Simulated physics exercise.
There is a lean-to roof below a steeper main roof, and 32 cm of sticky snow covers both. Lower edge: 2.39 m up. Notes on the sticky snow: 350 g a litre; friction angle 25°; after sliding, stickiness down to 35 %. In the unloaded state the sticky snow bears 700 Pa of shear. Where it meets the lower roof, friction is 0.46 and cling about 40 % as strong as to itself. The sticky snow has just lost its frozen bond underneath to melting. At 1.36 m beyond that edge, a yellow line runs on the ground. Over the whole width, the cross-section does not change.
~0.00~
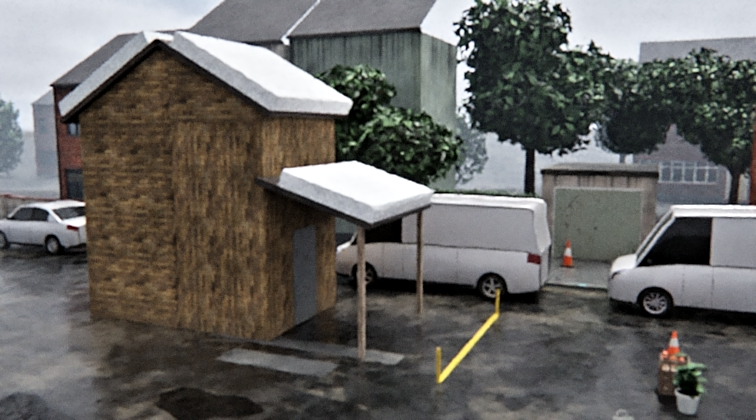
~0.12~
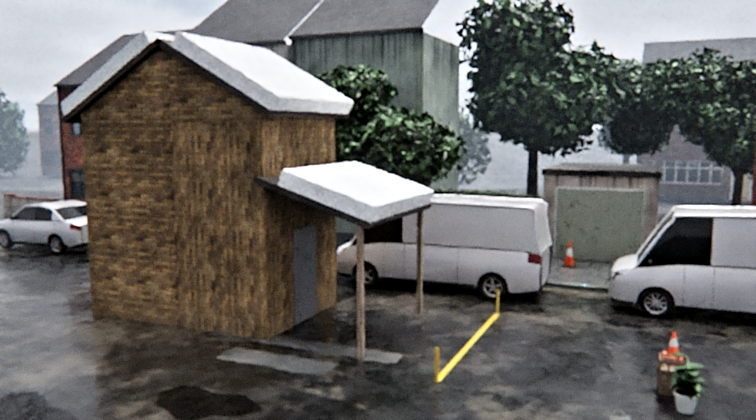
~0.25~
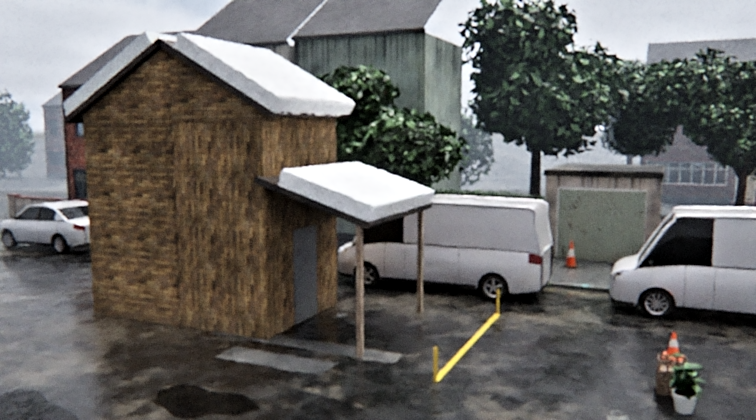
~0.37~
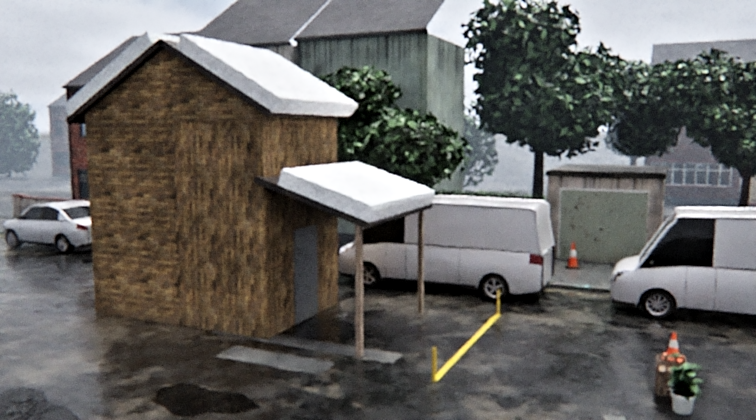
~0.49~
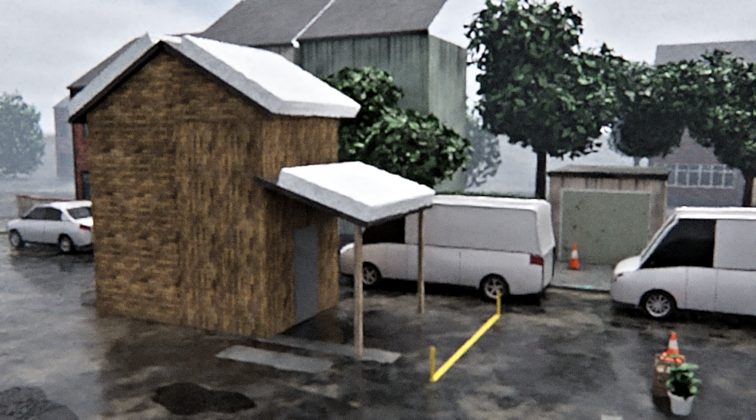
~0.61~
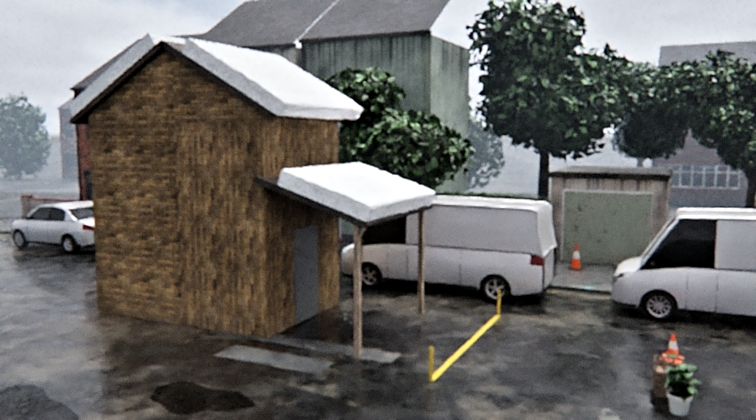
Wet car park with parked white vans, snow slipping slightly down a brick building's main roof above a snow-covered lean-to.
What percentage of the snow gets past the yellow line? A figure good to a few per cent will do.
I would put it near 14 percent.
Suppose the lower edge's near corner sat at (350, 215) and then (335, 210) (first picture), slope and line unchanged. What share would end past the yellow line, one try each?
Respectively 25 % and 30 %.
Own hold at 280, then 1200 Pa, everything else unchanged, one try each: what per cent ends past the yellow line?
Roughly 35 % followed by roughly 1 %.
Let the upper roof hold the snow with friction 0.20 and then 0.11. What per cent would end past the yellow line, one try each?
Roughly 40 per cent first, roughly 45 per cent second.
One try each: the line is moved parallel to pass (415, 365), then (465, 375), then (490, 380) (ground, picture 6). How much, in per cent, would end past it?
In that order: 30 %, 7 %, 2 %.
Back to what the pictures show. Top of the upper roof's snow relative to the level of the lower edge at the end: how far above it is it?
Roughly 1.0 m.
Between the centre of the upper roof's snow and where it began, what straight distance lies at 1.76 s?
It sits some 1.8 m from where it began.
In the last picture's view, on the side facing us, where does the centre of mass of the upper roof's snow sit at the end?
(392, 293) or thereabouts.
After 1.14 s, none is below the lower edge and 0 % is past the line.
After 1.76 s, none is below the lower edge and 0 % is past the line.
After 2.38 s, none is below the lower edge and 0 % is past the line.
After 3.00 s, 29 % is below the lower edge and 0 % is past the line.
After 4.60 s, 52 % is below the lower edge and 14 % is past the line.
